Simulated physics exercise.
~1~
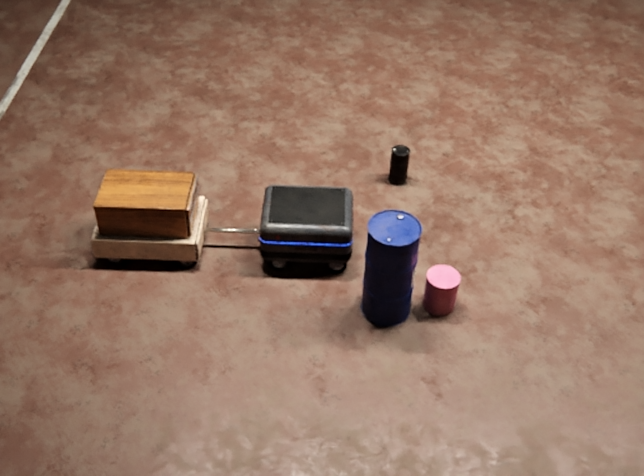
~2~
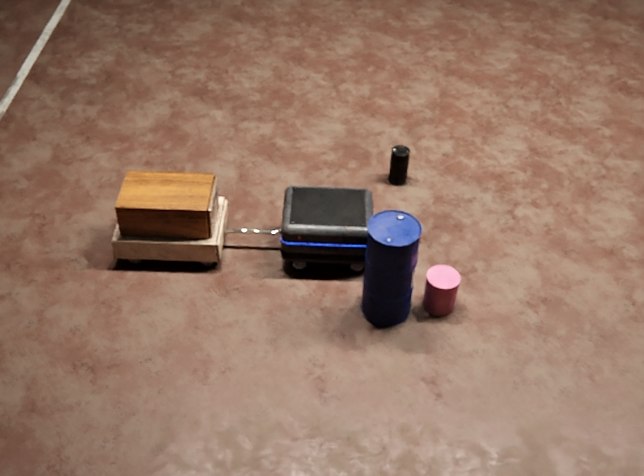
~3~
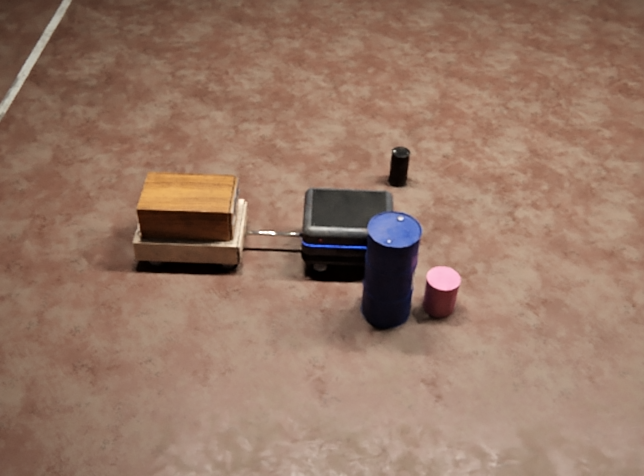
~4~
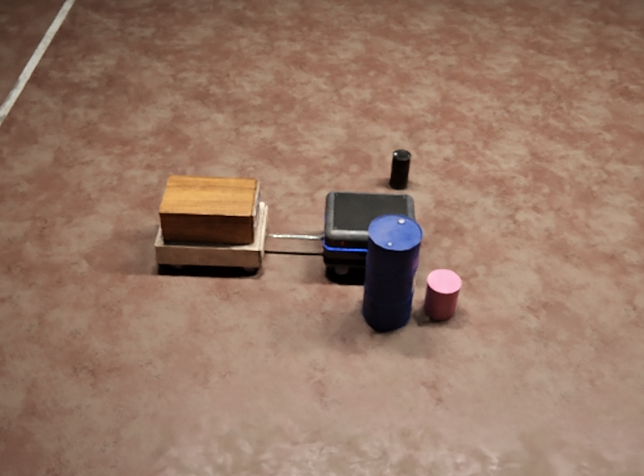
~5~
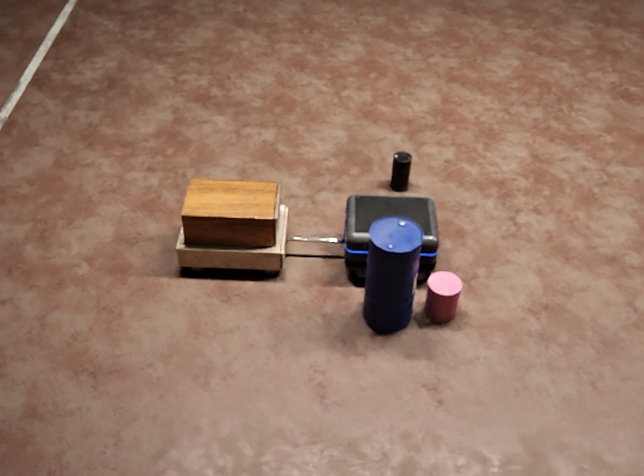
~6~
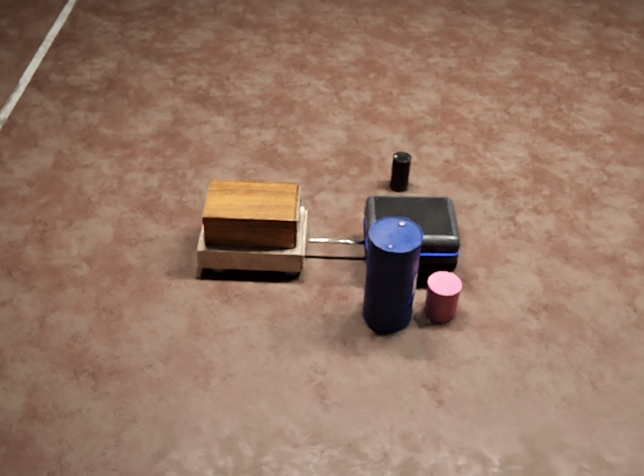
A black box-shaped tug with a blue stripe, joined by a thin bar to a pale cart carrying a wooden block, is seen from above on a mottled reddish-brown floor. A tall blue drum and small pink pail stand in front at right, a black canister behind, a white line at upper left. The tug rolls steadily right, drawing the cart and passing behind the drum.
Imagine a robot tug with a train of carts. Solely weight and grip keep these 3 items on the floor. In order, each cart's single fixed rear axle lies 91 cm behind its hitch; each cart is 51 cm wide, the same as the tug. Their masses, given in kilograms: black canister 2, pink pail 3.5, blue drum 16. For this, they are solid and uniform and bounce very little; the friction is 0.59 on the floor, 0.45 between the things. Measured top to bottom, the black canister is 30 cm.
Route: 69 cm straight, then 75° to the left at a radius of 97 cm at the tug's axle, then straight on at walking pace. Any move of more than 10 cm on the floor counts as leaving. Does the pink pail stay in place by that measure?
It is left nearby.
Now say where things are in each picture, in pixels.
In the first picture, tug has run 0 cm; pink pail (441, 291); black canister (399, 166).
In the second picture, tug has run 14 cm; black canister (399, 166); blue drum (390, 270).
In the third picture, tug has run 29 cm; black canister (399, 167); blue drum (390, 271).
In the fourth picture, tug has run 43 cm; black canister (400, 170); blue drum (391, 274).
In the fifth picture, tug has run 57 cm; black canister (401, 172); blue drum (391, 276).
In the sixth picture, tug has run 72 cm; pink pail (442, 298); black canister (400, 172).
Then, 1.30 s on from there, tug has run 156 cm.
Then, 2.80 s on from there, tug has run 254 cm.
In the end, all 3 under 10 cm from the start. At the end, from the last picture's camera, pink pail near (442, 298).
